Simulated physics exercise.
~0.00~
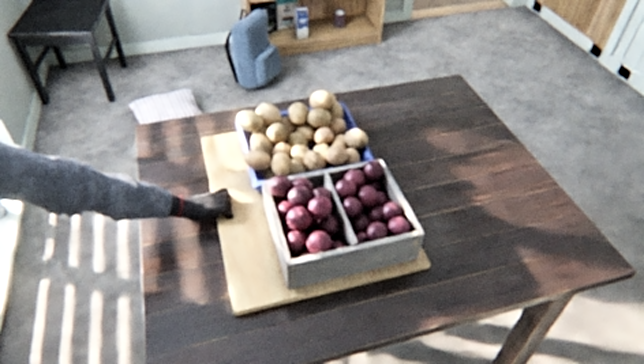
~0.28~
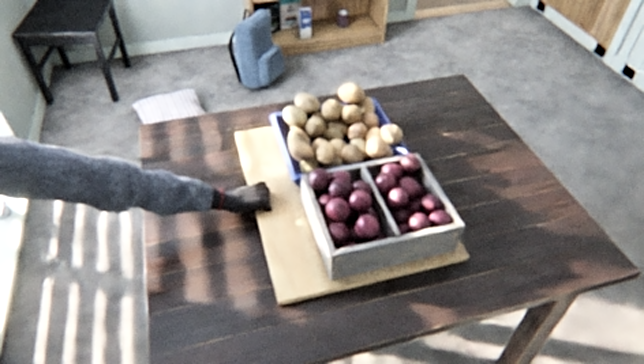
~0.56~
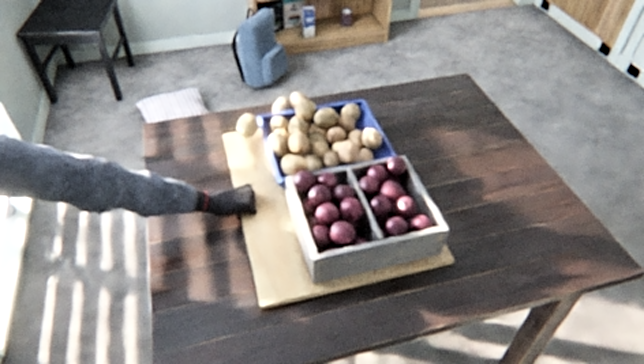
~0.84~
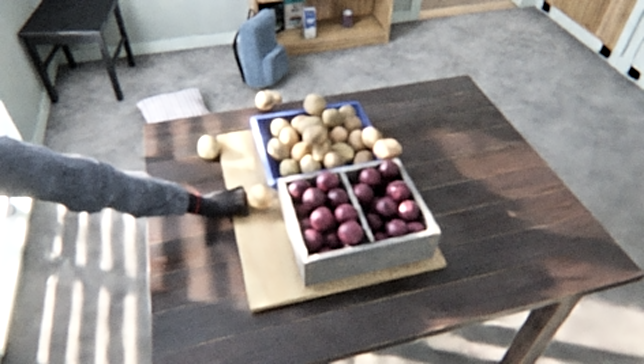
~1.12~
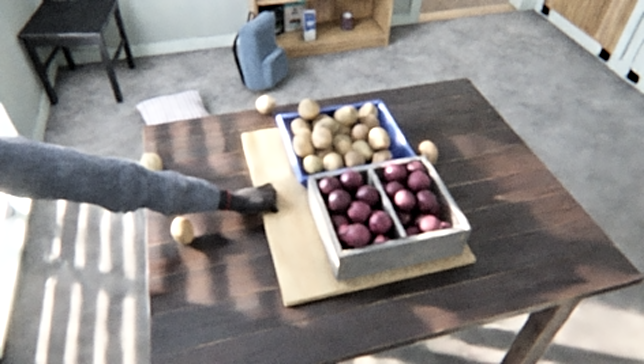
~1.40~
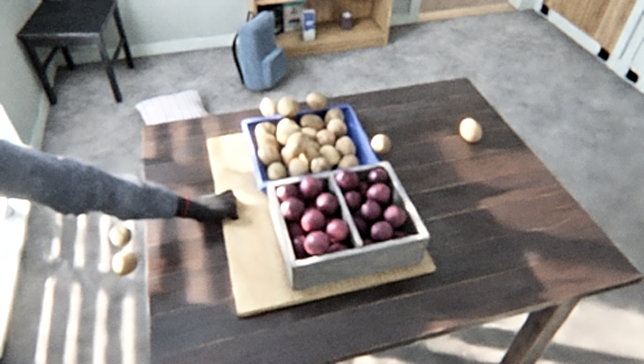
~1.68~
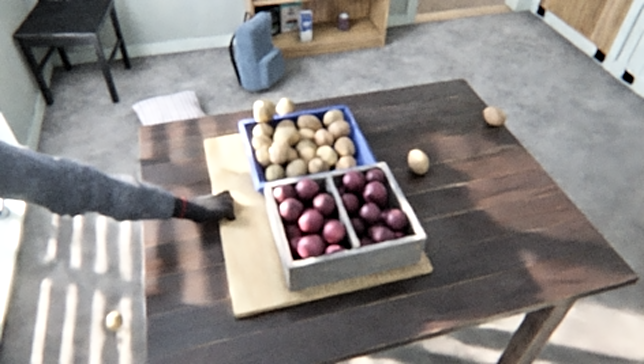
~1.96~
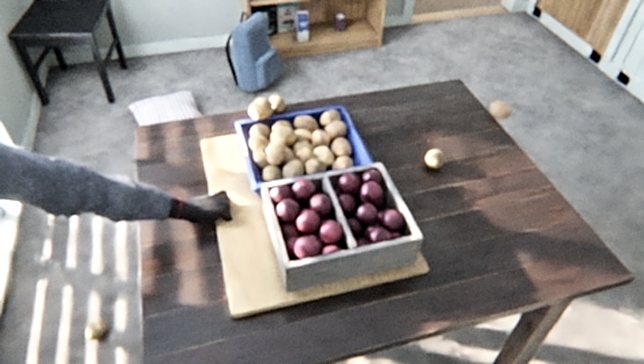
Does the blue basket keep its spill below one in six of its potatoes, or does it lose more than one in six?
It loses more than one in six of its potatoes, with several going over its sides as the board shifts back and forth.
